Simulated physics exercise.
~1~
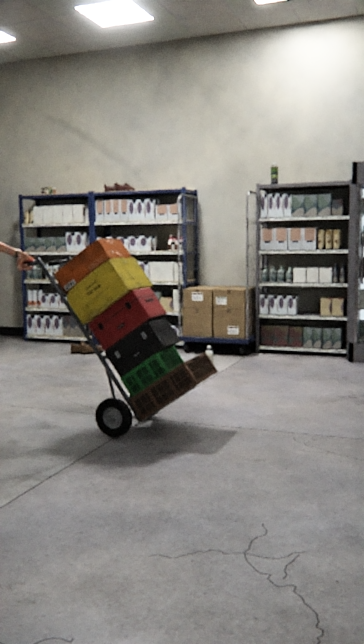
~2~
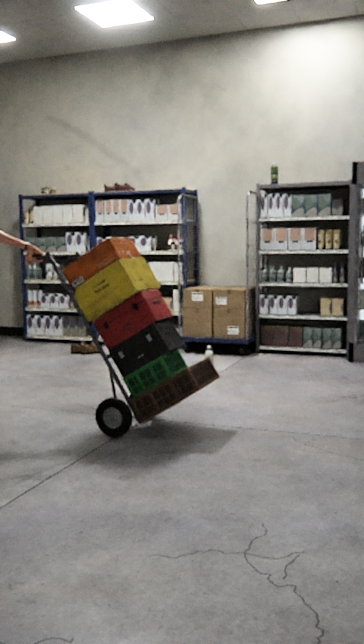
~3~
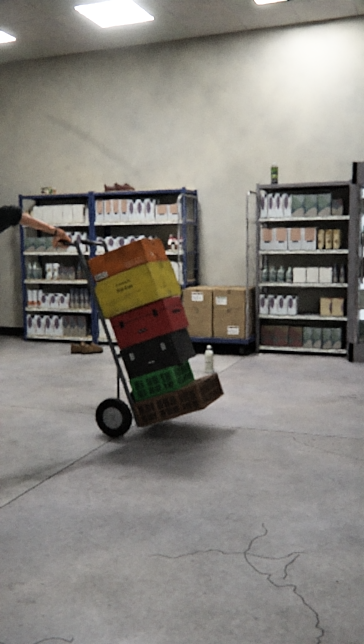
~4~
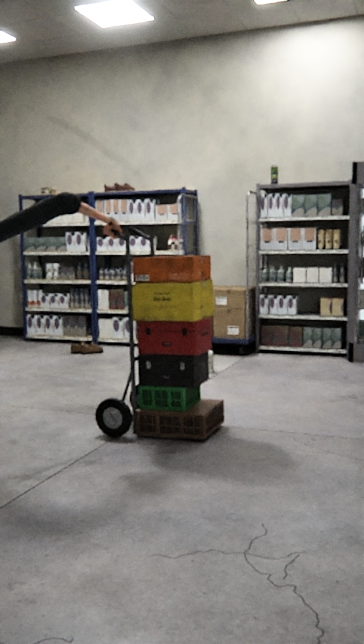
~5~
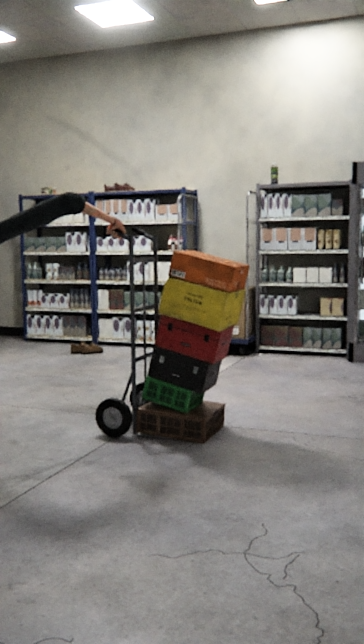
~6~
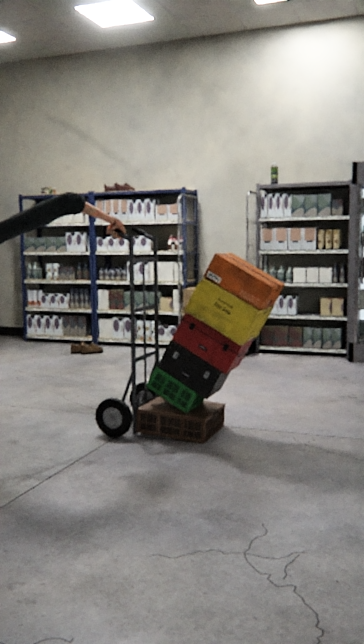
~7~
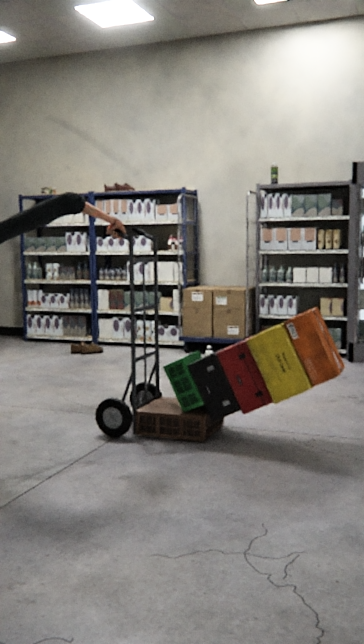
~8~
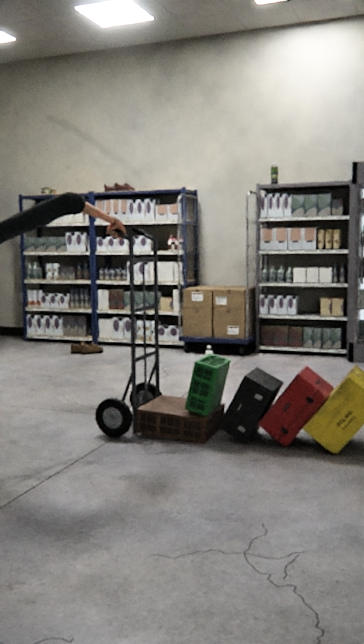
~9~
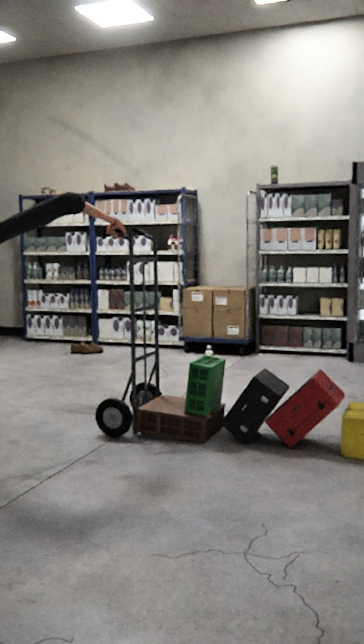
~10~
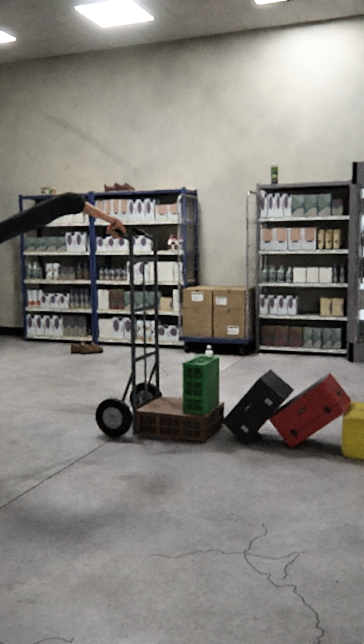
A hand tips a loaded hand truck upright, and the upper boxes topple off rightward.
